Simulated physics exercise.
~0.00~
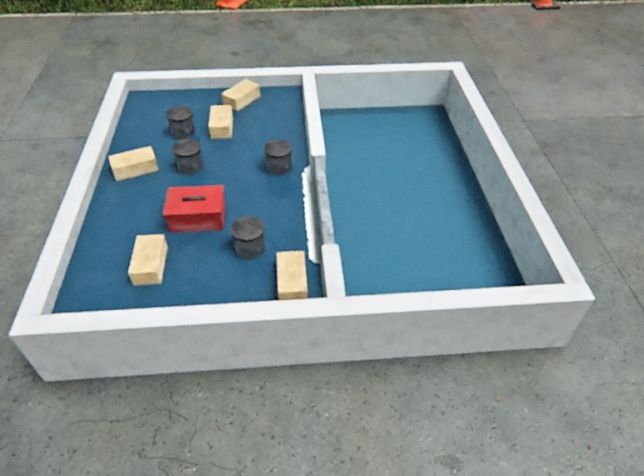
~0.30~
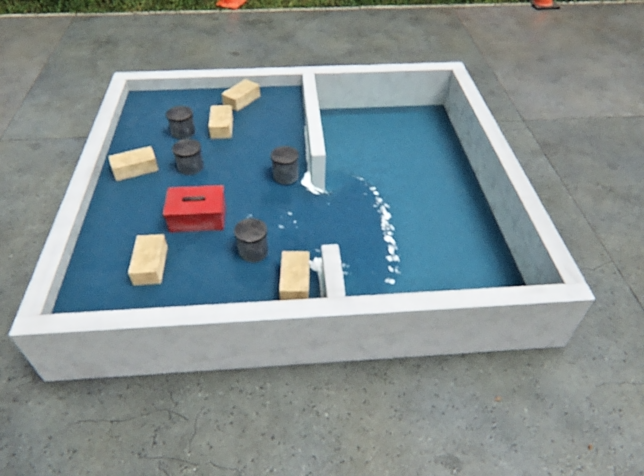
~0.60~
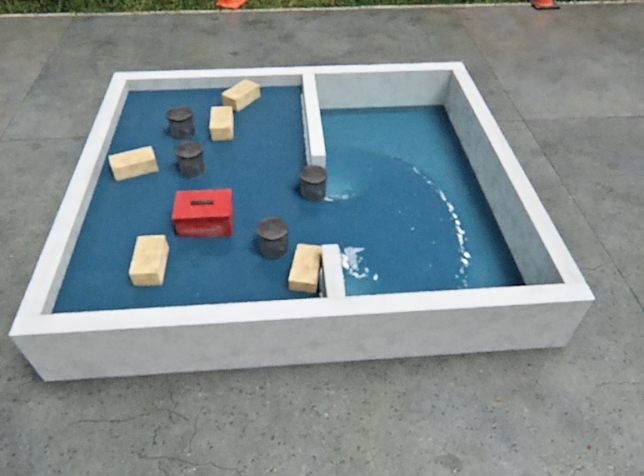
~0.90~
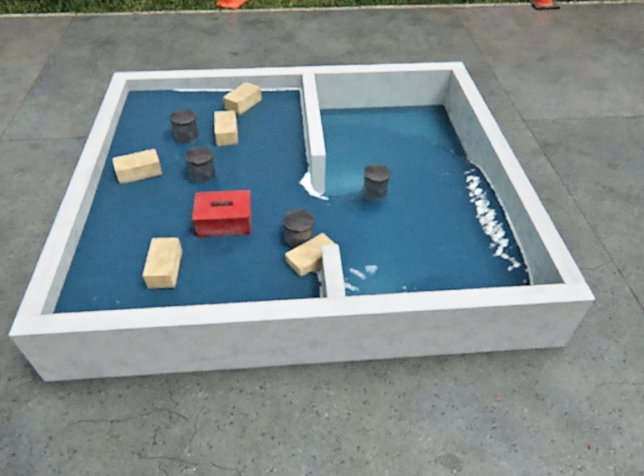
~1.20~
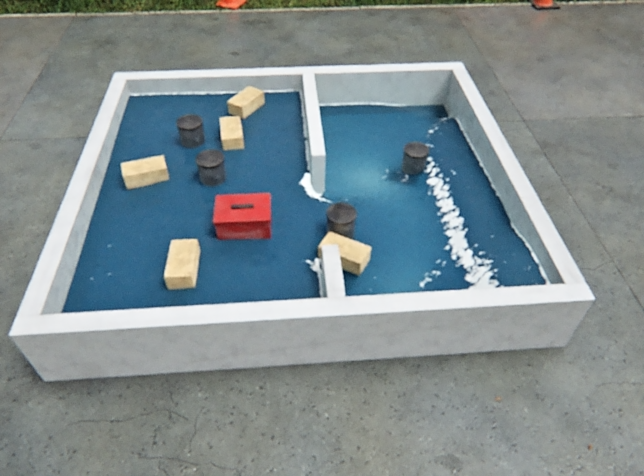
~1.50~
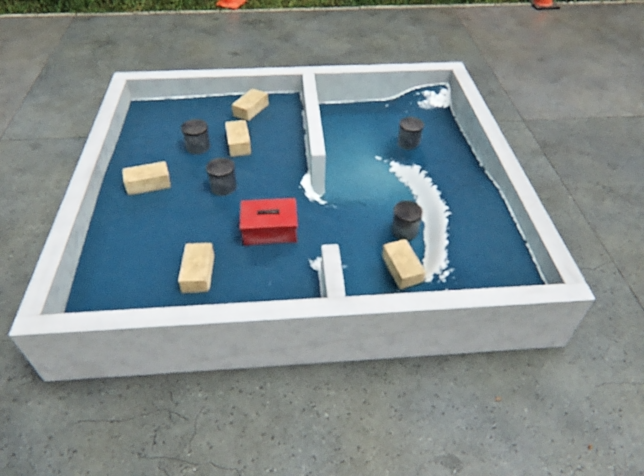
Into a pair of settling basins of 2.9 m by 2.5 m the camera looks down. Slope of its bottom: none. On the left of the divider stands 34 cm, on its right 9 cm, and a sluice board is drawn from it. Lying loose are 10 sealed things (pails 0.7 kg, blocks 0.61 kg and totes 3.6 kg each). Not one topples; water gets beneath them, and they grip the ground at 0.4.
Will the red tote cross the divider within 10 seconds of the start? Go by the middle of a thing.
By then the red tote is on the far side.
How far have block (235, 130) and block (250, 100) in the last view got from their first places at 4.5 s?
They've ended up 40 cm and 10 cm away, in that order.
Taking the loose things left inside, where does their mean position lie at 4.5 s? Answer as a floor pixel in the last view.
That lands at roughly (302, 195).
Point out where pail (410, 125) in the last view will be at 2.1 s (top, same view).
Position: Approx. (353, 107).
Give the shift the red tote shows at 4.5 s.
150 cm or so by then.
After 2.1 s the red tote is near (340, 214), 0.9 m from its start, afloat; 4 of 10 are over the mark; 10 afloat.
After 4.5 s the red tote is near (371, 136), 1.5 m from its start, afloat; 4 of 10 are over the mark; 10 afloat.
After 7.0 s the red tote is near (481, 203), 1.9 m from its start, afloat; 5 of 10 are over the mark; 10 afloat.
After 10.0 s the red tote is near (477, 252), 1.8 m from its start, afloat; 6 of 10 are over the mark; 10 afloat.
